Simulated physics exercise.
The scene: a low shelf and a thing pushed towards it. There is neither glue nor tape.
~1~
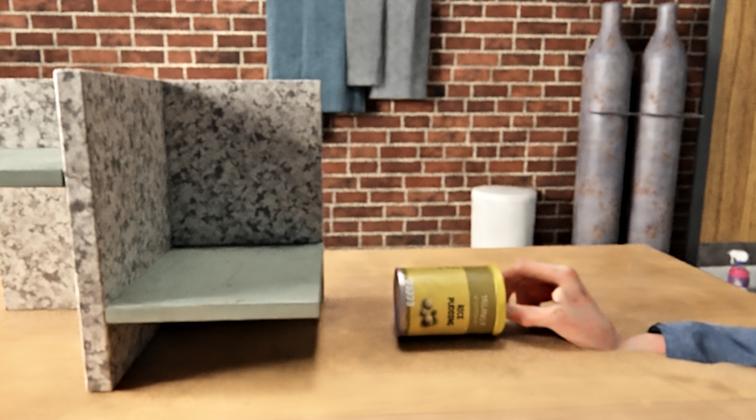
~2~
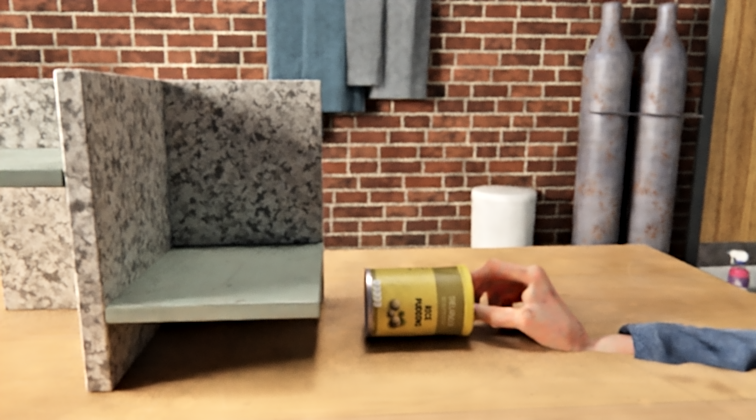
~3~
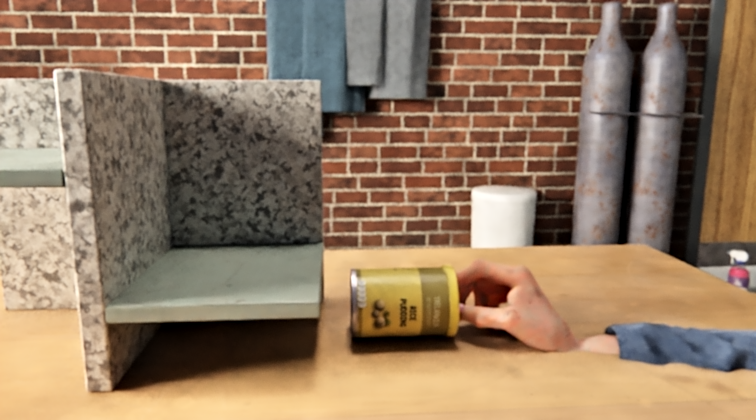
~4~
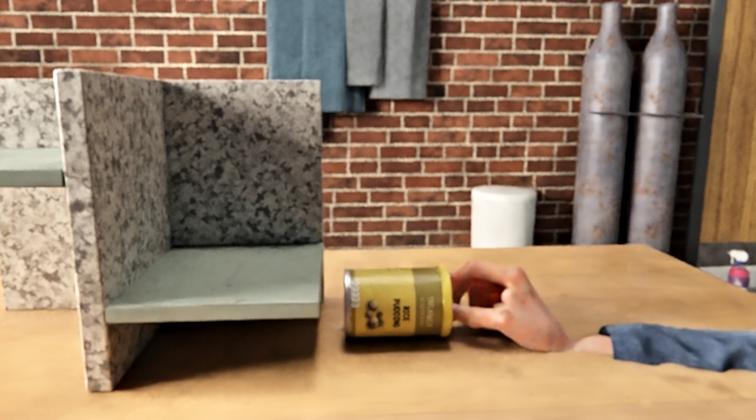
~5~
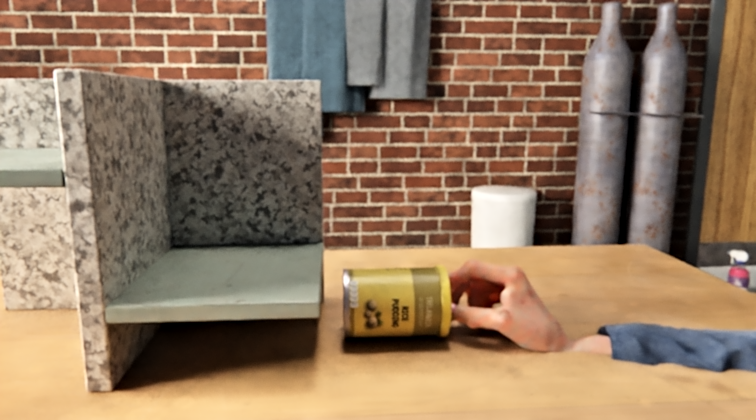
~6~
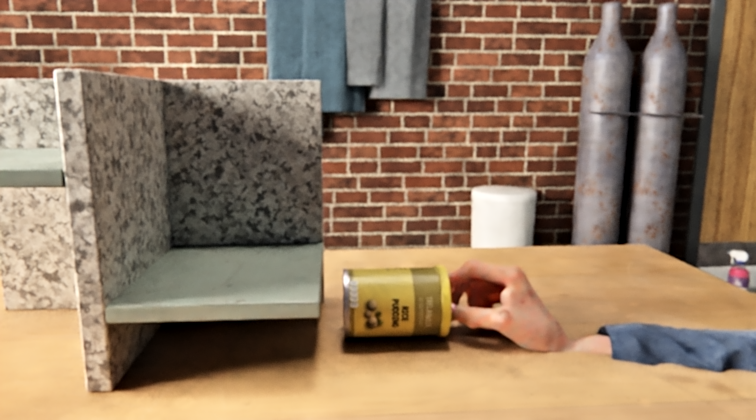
A hand slid a yellow tin lying on its side leftward across the wooden table towards a low speckled shelf, slowing along the way, then both stayed still with a small gap left before the shelf.
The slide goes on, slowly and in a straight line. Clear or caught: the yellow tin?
It won't go in.
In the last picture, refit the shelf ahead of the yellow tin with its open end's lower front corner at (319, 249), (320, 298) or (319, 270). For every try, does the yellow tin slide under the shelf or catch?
Yellow tin - passes; passes; passes.
Then, 0.24 s later than the last frame, yellow tin sliding up to the opening near (380, 302).
When it is over, the yellow tin catches on the edge, near (373, 302).
